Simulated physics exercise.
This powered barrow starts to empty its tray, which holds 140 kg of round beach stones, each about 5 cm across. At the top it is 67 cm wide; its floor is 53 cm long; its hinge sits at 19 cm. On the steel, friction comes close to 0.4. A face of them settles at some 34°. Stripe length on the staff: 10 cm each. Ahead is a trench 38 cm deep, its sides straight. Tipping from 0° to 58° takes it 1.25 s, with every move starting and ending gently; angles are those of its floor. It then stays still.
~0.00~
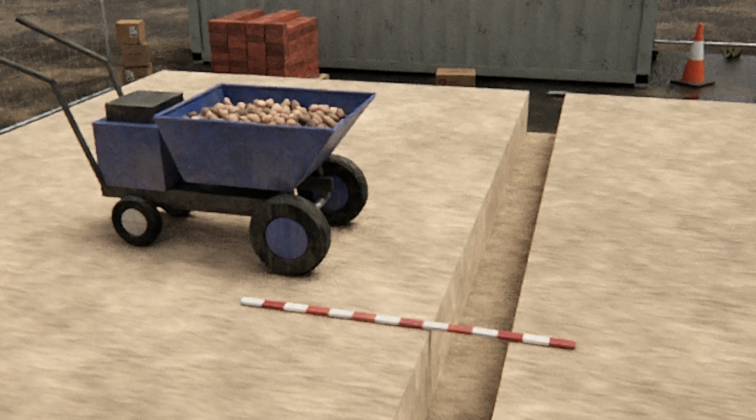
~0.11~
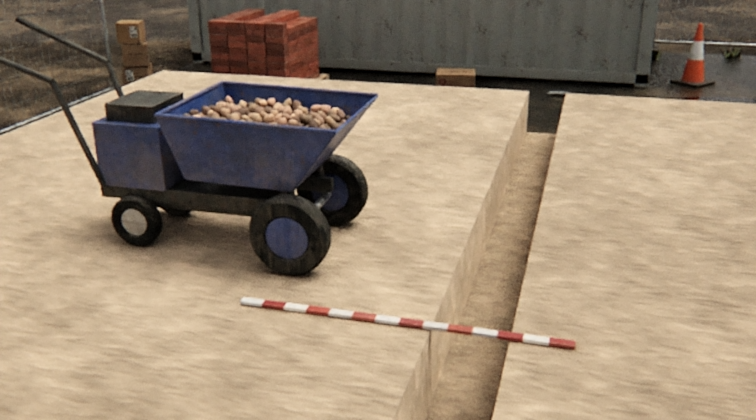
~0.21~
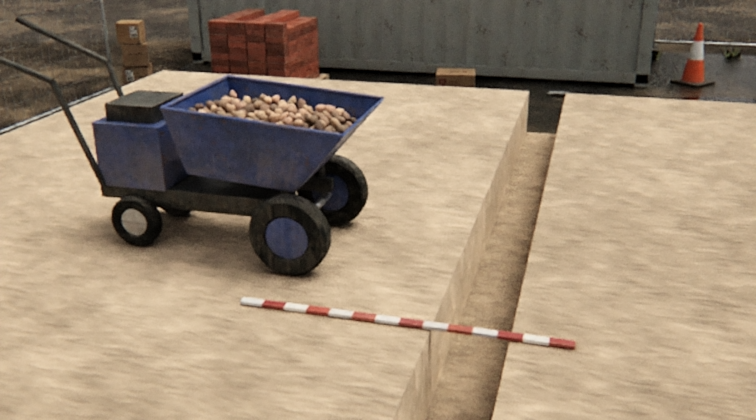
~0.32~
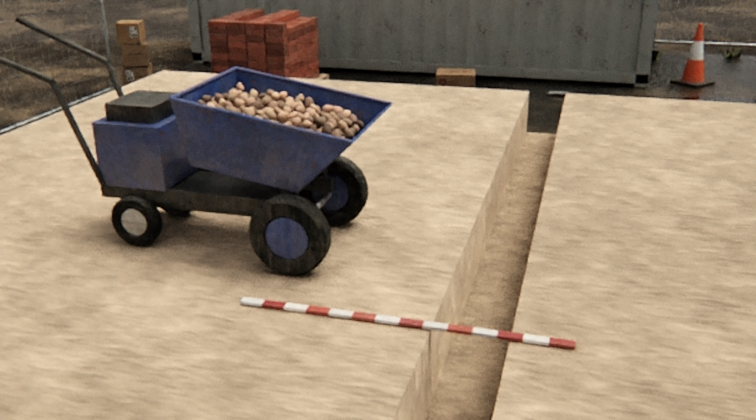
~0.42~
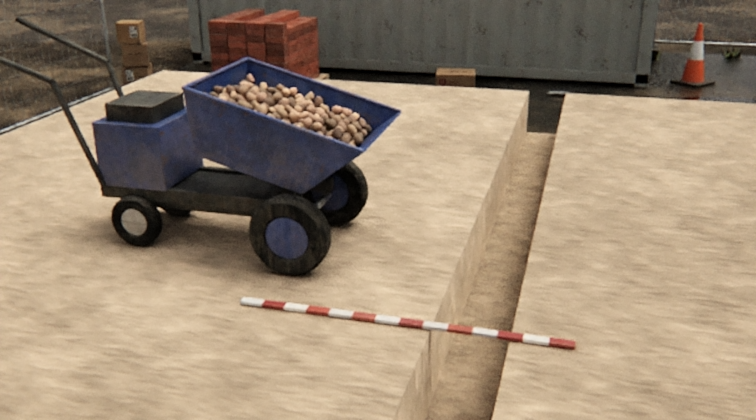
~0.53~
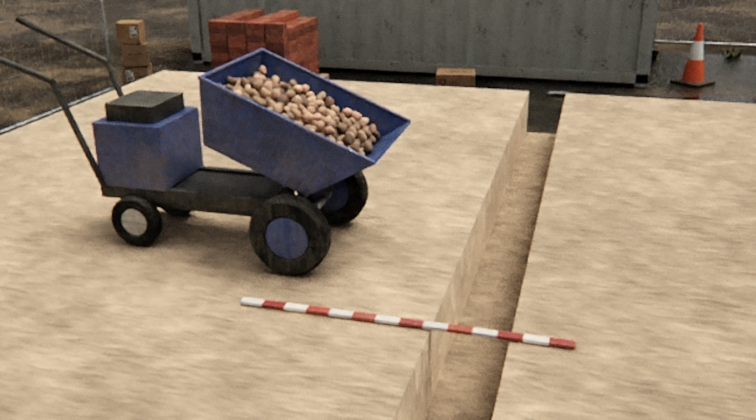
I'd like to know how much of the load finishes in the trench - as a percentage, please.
Somewhere near 59 per cent of it finishes in the trench.
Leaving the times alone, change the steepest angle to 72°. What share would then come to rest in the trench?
Close to 80 per cent then.
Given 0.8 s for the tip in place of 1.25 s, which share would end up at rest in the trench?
Trench share: Approx. 60%.
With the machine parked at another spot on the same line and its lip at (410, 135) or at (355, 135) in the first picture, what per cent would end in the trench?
Close to 40 percent in the first case, 70 percent in the second.
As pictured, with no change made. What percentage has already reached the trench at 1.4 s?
Close to 10 per cent has got there by then.
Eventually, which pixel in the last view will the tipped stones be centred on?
Roughly at pixel (482, 319).
After 0.9 s the floor is at 49°; 100 % in the tray; the foremost stones are at (400, 190).
After 1.4 s the floor is at 58°; 83 % in the tray, 9 % short of the trench, 8 % in the trench; the foremost stones are at (488, 330).
After 1.7 s the floor is at 58°; 55 % in the tray, 11 % short of the trench, 34 % in the trench; the foremost stones are at (521, 307).
After 3.7 s the floor is at 58°; 25 % in the tray, 16 % short of the trench, 59 % in the trench; the foremost stones are at (519, 315).
